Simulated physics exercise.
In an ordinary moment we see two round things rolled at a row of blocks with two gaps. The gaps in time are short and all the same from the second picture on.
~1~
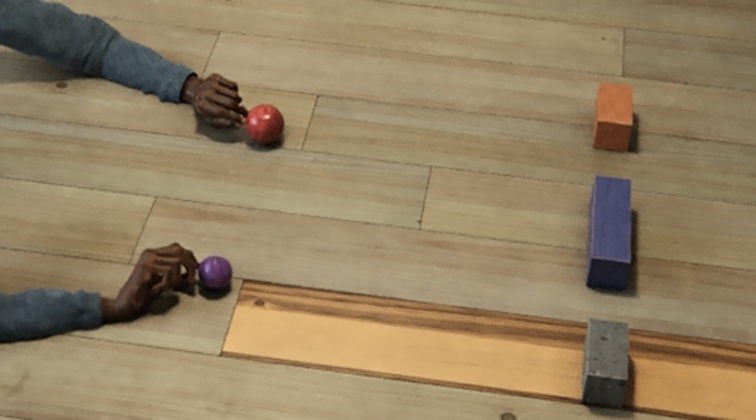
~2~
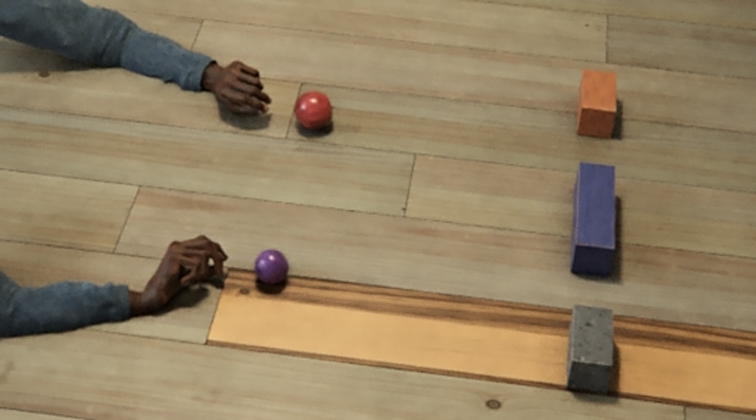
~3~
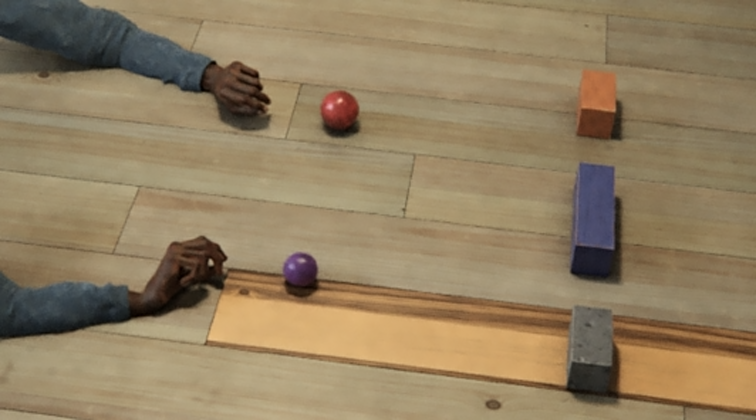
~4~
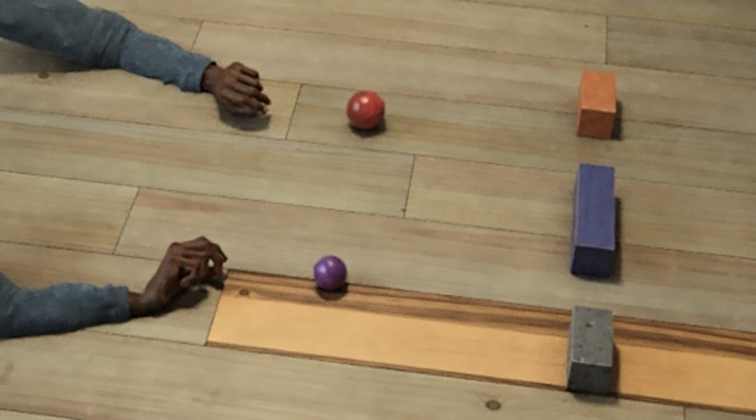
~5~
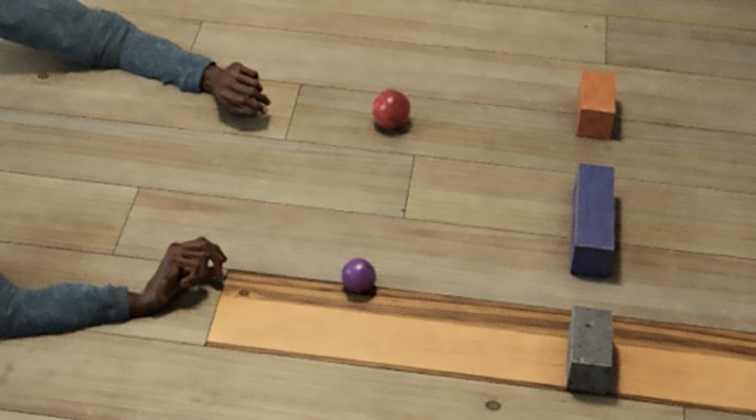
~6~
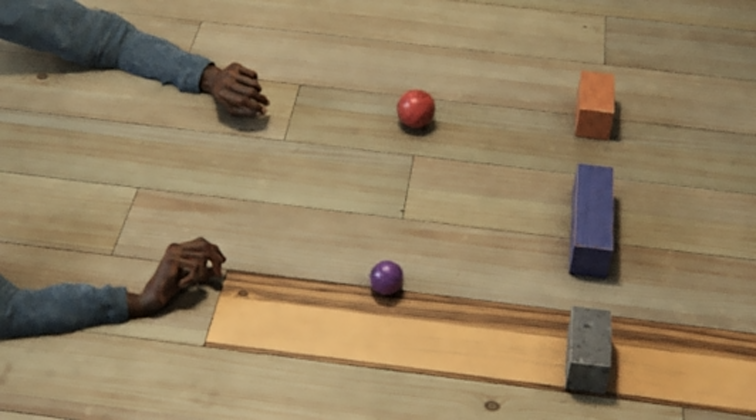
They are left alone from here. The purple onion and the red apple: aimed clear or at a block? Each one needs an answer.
Aim: Purple onion - clear; red apple - at a block.
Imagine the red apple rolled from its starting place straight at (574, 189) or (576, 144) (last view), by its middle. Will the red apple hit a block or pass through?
Red apple - aim 1: Runs into a block; aim 2: Goes between the blocks.
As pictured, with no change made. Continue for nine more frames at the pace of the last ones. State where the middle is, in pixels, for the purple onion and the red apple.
The first one at (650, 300), the second at (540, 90).
Then, 0.42 s on from there, purple onion heading on near (694, 302); red apple coming back near (540, 89).
Then, 1.02 s on from there, purple onion heading on; red apple coming back near (504, 46).
In the end, the purple onion gets between the blocks; the red apple is stopped.
